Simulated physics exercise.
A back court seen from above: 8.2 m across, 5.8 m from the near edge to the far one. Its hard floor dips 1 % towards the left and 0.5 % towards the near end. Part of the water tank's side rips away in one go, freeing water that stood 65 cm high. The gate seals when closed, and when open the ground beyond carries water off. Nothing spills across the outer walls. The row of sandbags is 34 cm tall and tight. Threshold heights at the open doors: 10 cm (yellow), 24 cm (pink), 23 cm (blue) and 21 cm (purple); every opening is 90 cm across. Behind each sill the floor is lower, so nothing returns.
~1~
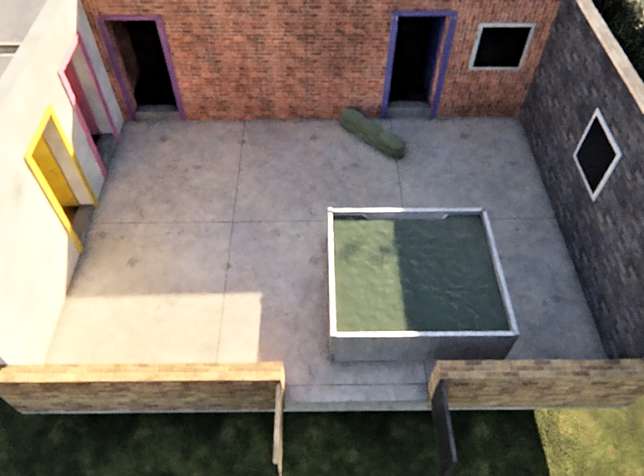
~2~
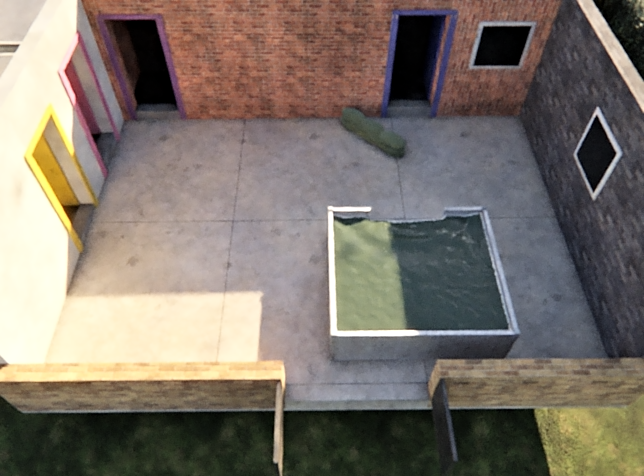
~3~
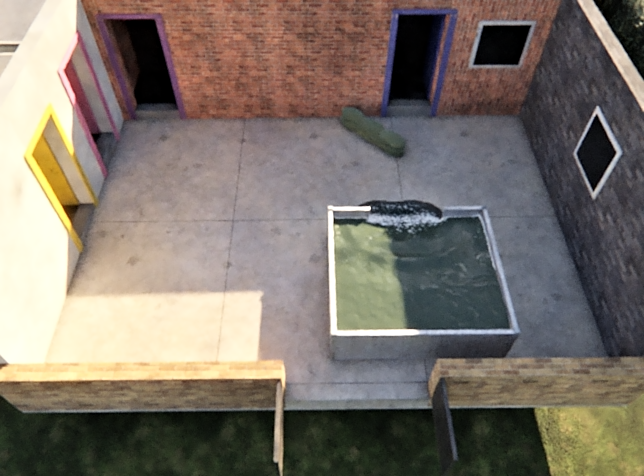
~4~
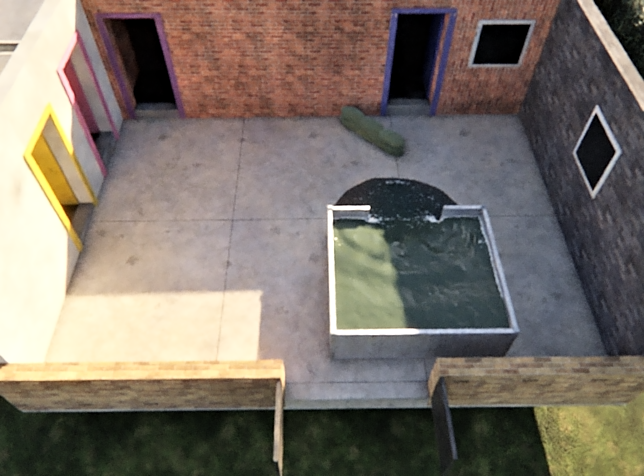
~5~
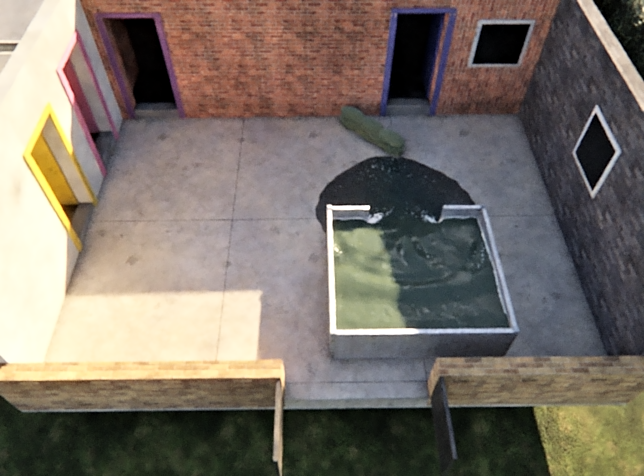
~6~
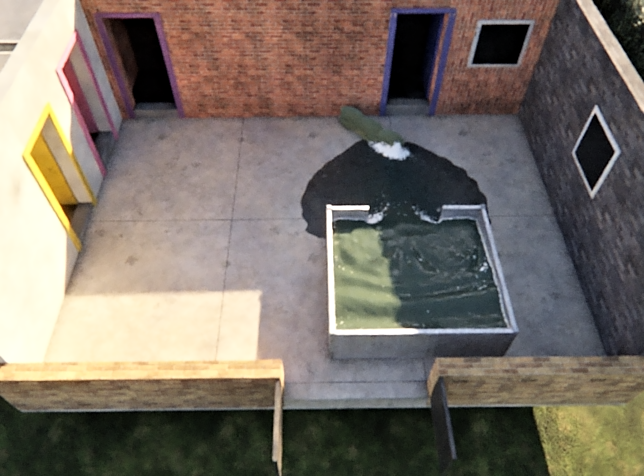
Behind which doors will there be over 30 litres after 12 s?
Door by door: At the yellow door it keeps below the limit; at the pink door it stays under the limit; at the blue door it does not reach the limit; at the purple door it does not reach the limit.
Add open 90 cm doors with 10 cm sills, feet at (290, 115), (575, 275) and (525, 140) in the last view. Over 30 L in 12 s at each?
In that order: Past it, not over, past it.
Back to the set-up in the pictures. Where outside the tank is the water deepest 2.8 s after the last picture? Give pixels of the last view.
At about (120, 129).
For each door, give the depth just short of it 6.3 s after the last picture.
In cm: Yellow 10, pink 17, blue 11, purple 15.
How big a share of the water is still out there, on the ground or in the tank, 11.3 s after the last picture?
Some 94 per cent remains.
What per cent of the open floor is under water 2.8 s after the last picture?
Some 45 per cent of it.
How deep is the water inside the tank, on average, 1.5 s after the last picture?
Roughly 39 cm on average.
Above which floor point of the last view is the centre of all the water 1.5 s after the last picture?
At about (395, 230).
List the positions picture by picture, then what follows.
The first picture shows the water tank at (415, 270) is whole and still, 65 cm deep.
In the second picture, water pours out on the water tank's far side and has run 0.7 m, to a hidden place; typically 9 cm deep outside, 65 cm at the water tank's back.
In the third picture, water pours out on the water tank's far side and has run 0.9 m, to a hidden place; typically 12 cm deep outside, 65 cm at the water tank's back.
In the fourth picture, water pours out on the water tank's far side and has run 1.3 m, to (372, 182); typically 8 cm deep outside, 65 cm at the water tank's back.
In the fifth picture, water pours out on the water tank's far side and has run 1.9 m, to (376, 159); typically 6 cm deep outside, 65 cm at the water tank's back.
In the sixth picture, the front is at (365, 142), 2.4 m from the gap on the water tank's far side; 5.0 m2 of floor is under water; 60 cm left at the back of the water tank.
Then, 0.7 s after the last picture water covers 25 % of the floor and is deepest (38 cm) near (401, 230); yellow door not reached, pink door not reached, blue door 10 cm at the sill, 0 L in, purple door not reached.
Then, 1.5 s after the last picture water covers 35 % of the floor and is deepest (41 cm) near (518, 119); yellow door not reached, pink door not reached, blue door 18 cm at the sill, 0 L in, purple door 2 cm at the sill, 0 L in.
Then, 2.8 s after the last picture water covers 45 % of the floor and is deepest (30 cm) near (120, 129); yellow door not reached, pink door 23 cm at the sill, 0 L in, blue door 13 cm at the sill, 0 L in, purple door 7 cm at the sill, 0 L in.
Then, 6.3 s after the last picture water covers 80 % of the floor and is deepest (18 cm) near (112, 154); yellow door 10 cm at the sill, 1 L in, pink door 17 cm at the sill, 2 L in, blue door 11 cm at the sill, 0 L in, purple door 15 cm at the sill, 1 L in.
Then, 11.3 s after the last picture water covers 95 % of the floor and is deepest (14 cm) near (36, 386); yellow door 7 cm at the sill, 1 L in, pink door 9 cm at the sill, 2 L in, blue door 7 cm at the sill, 0 L in, purple door 9 cm at the sill, 1 L in.
